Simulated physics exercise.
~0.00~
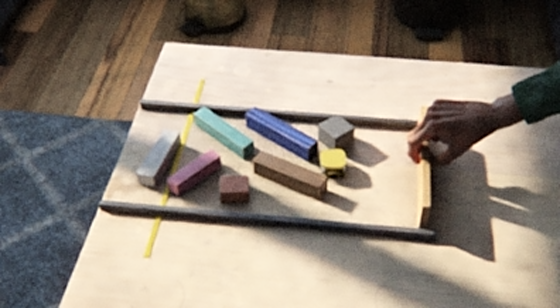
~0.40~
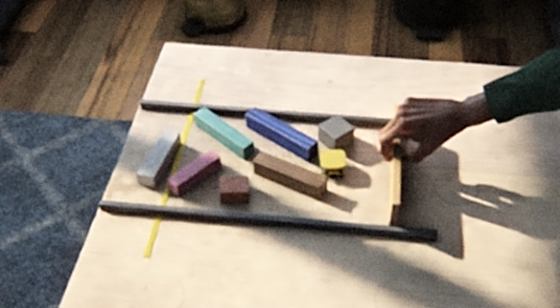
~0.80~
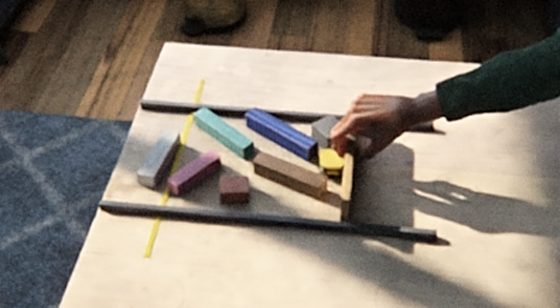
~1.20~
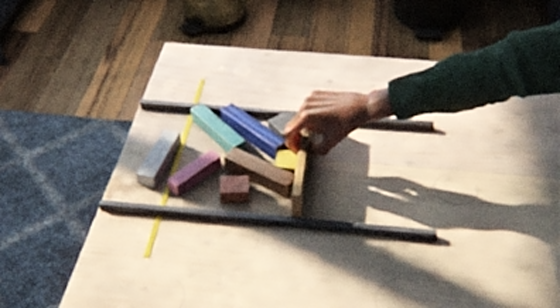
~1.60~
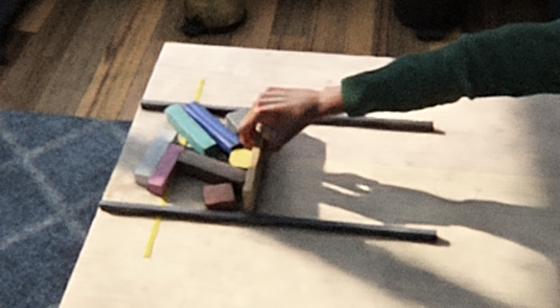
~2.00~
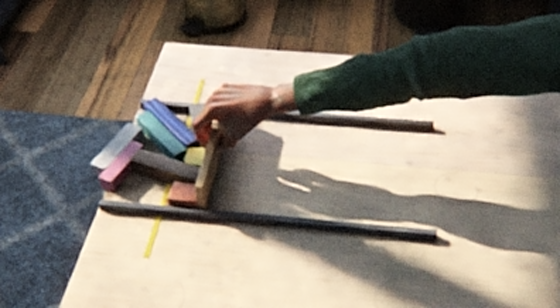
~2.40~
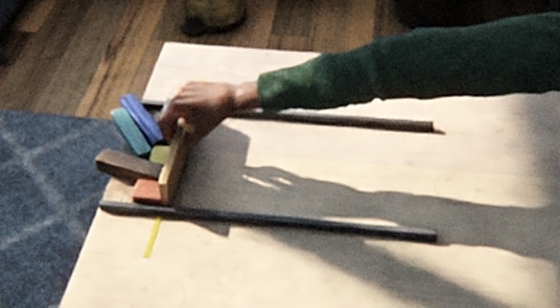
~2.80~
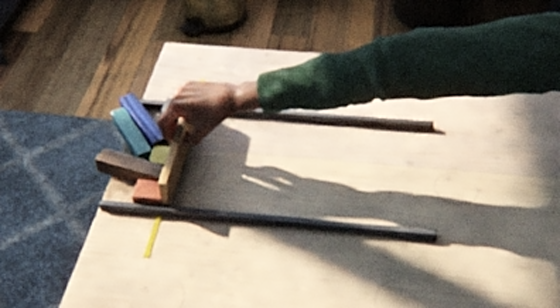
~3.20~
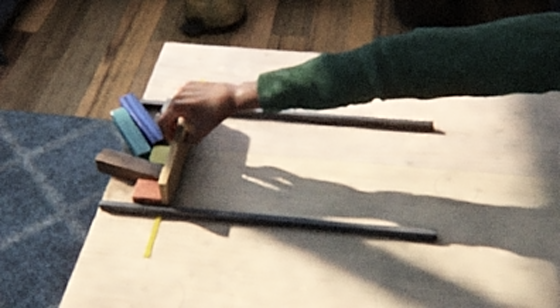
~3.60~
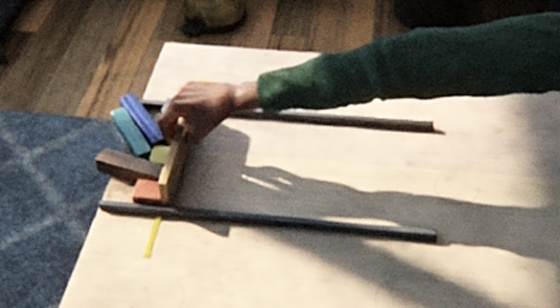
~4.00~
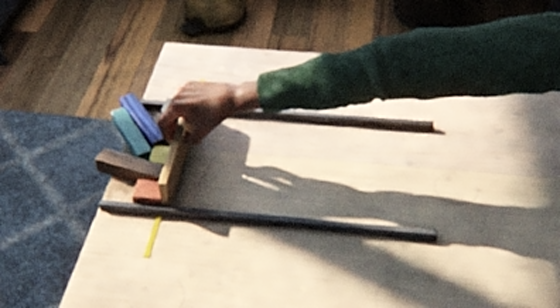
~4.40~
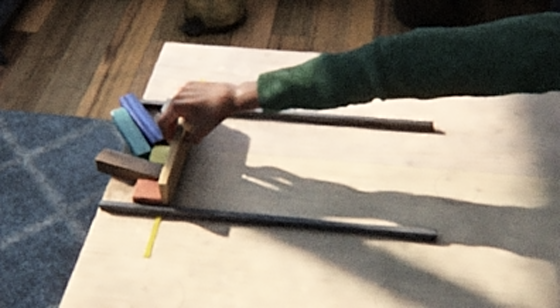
On a pale tabletop, a hand sliding a board left between rails, bunching coloured blocks, pushing some off the edge, then holding still.
